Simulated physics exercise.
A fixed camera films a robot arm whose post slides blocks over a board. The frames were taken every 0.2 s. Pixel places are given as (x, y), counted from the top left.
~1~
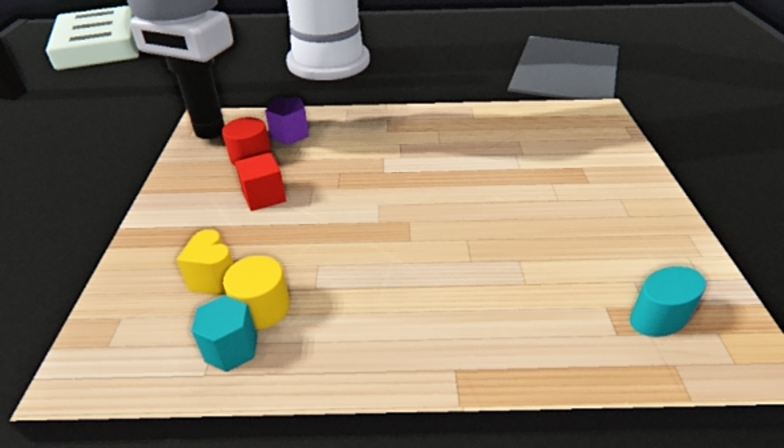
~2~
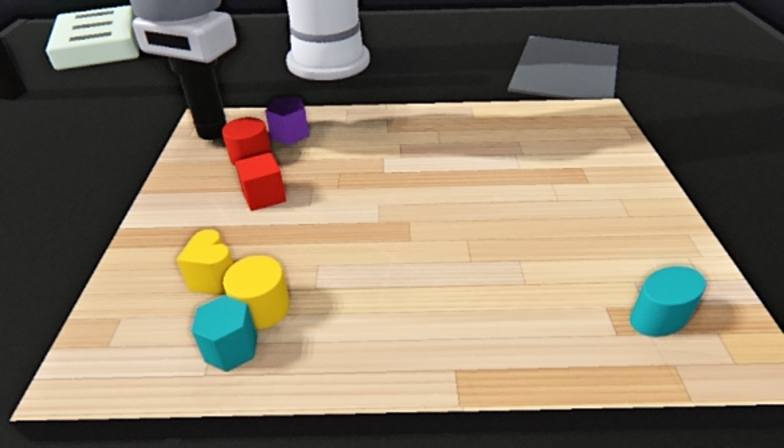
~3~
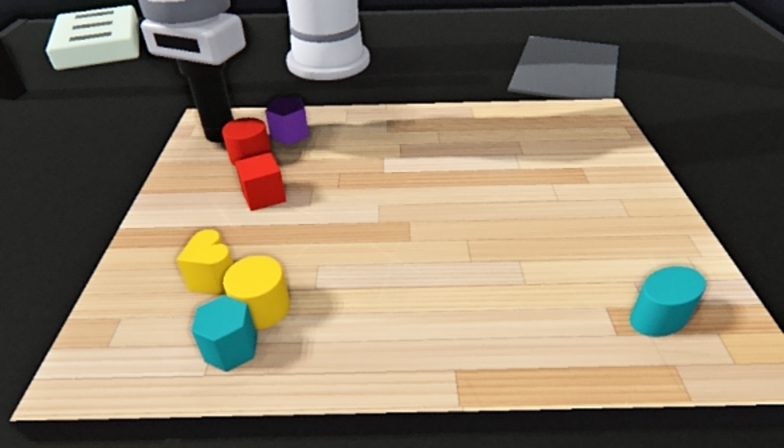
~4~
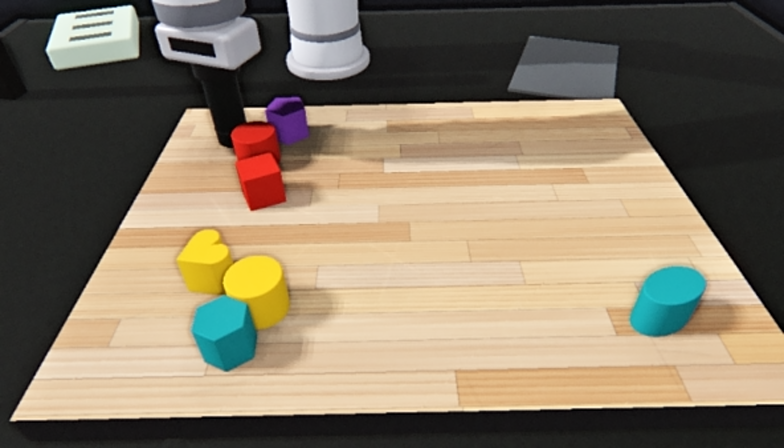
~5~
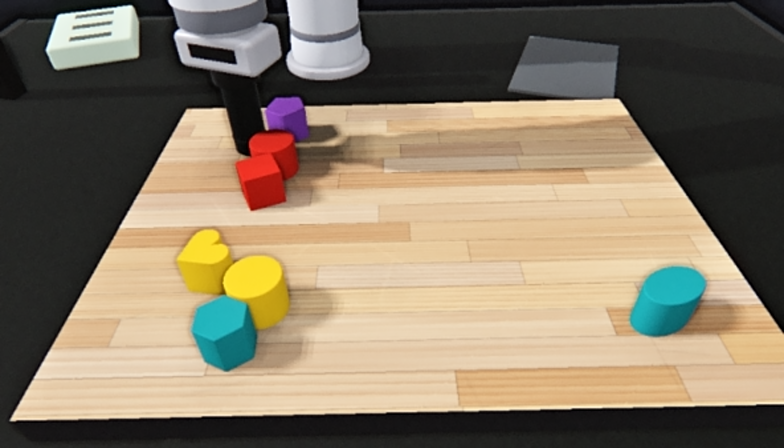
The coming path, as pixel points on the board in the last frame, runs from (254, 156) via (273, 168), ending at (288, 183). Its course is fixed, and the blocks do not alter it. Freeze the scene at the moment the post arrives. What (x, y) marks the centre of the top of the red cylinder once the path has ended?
Its top centre lands on (319, 162).
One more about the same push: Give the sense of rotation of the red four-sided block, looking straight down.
Clockwise, from overhead.
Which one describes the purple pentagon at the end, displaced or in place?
Answer: Unmoved.
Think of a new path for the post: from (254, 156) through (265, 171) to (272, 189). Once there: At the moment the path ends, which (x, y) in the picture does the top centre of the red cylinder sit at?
Final place: (307, 157).
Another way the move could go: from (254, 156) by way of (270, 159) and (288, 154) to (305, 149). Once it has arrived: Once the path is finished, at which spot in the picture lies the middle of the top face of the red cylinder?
I think it will end close to (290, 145).
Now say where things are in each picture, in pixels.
In the first frame, tip of the post (211, 132), middles of tops, red four-sided block (257, 166), red cylinder (244, 127), purple pentagon (285, 105).
In the second frame, post (213, 133), nothing pushed.
In the third frame, post (221, 136), nothing pushed.
In the fourth frame, post (235, 140), red cylinder (253, 131).
In the fifth frame, post (253, 148), red four-sided block (257, 166), red cylinder (271, 140), purple pentagon (285, 105).
The first path, step by step. Halfway along, post (271, 160); red four-sided block (262, 172), turned 45° clockwise; red cylinder (295, 151).
At the end, post (287, 175); red four-sided block (262, 172), turned 50° clockwise; red cylinder (319, 162); purple pentagon unmoved.
